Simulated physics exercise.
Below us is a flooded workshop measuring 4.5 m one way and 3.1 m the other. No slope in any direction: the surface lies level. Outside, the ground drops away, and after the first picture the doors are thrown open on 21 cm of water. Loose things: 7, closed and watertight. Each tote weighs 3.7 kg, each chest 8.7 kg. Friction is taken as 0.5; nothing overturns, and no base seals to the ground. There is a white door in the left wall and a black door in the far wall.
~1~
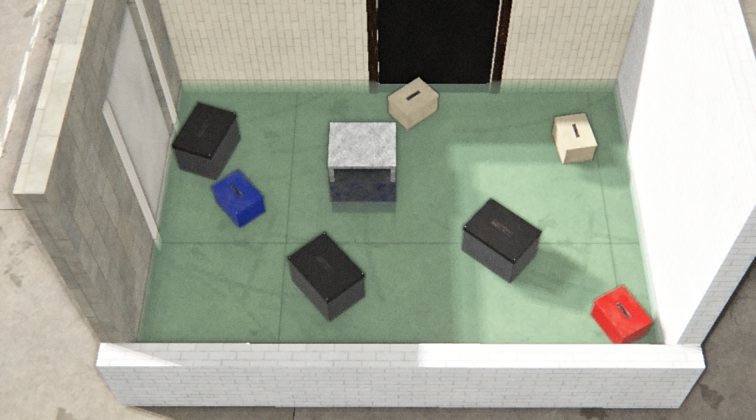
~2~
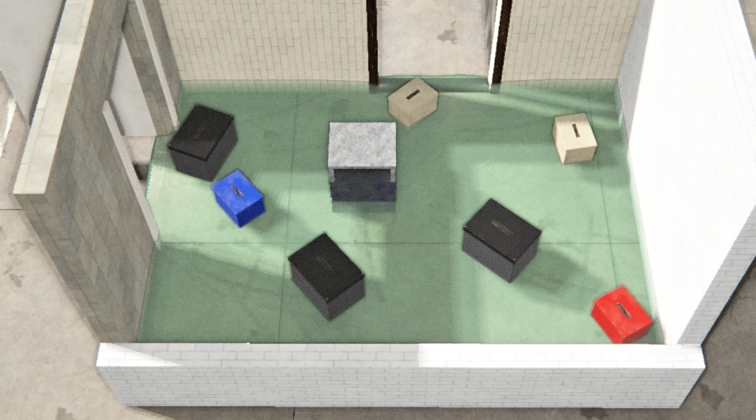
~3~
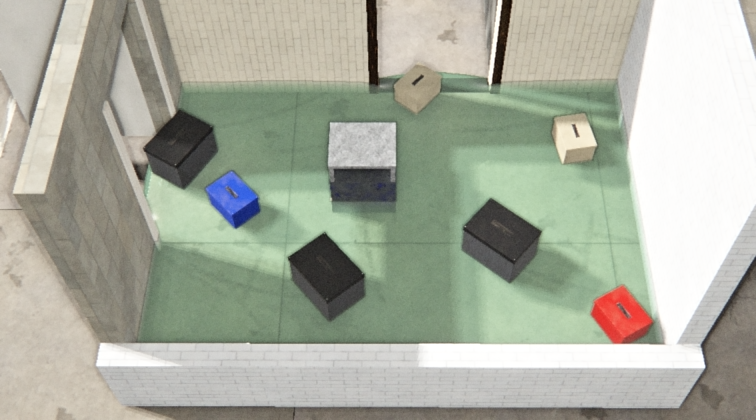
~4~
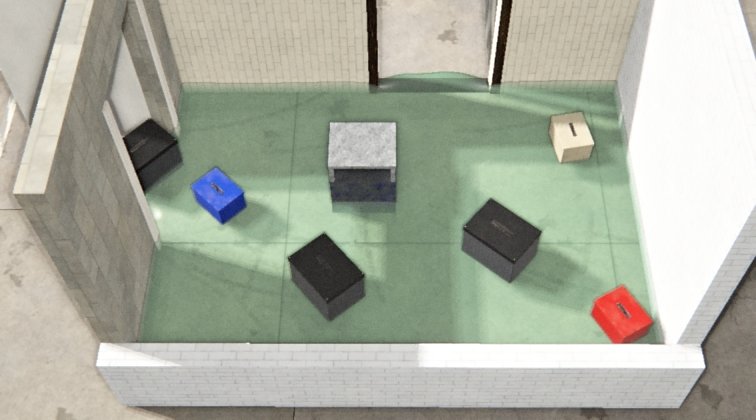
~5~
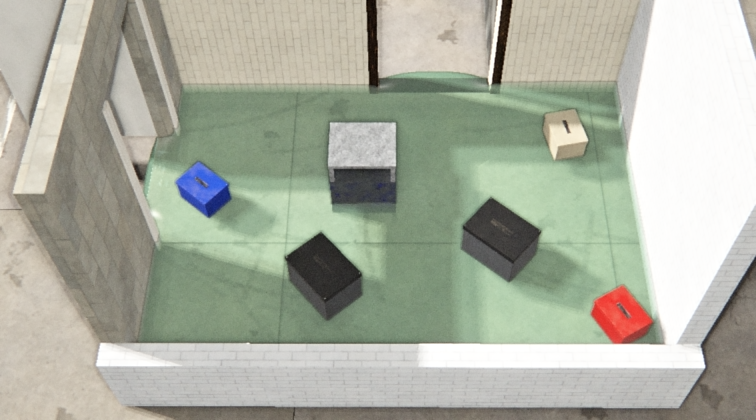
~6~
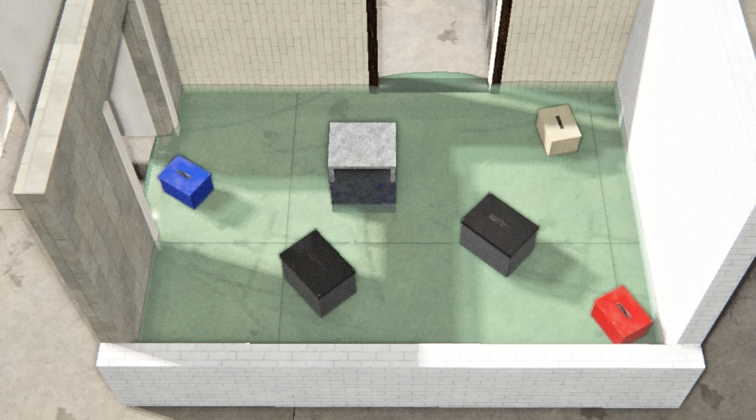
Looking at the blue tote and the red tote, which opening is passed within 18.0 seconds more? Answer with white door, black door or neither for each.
The blue tote - white doorway, the red tote - neither one.
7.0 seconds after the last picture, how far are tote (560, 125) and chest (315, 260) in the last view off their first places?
Going in turn, one is gone out and the other is washed out.
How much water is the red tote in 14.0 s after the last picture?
About 6 cm.
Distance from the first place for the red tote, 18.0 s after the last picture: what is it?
About 80 cm.
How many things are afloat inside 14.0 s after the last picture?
It comes to 1.
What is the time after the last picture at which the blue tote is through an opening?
At roughly 0.5 seconds.
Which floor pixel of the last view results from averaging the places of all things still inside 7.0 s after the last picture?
I'd put it close to (510, 238) in the last view.
Then, 2.0 s after the last picture the blue tote has gone out by the white door; the red tote is near (612, 302), 0.1 m from its start, afloat; 3 of 7 are out; 4 afloat.
Then, 7.0 s after the last picture the blue tote has gone out by the white door; the red tote is near (599, 291), 0.3 m from its start, afloat; 5 of 7 are out; 2 afloat.
Then, 14.0 s after the last picture the blue tote has gone out by the white door; the red tote is near (572, 276), 0.6 m from its start, afloat; 6 of 7 are out; 1 afloat.
Then, 18.0 s after the last picture the blue tote has gone out by the white door; the red tote is near (565, 255), 0.8 m from its start, afloat; 6 of 7 are out; 1 afloat.
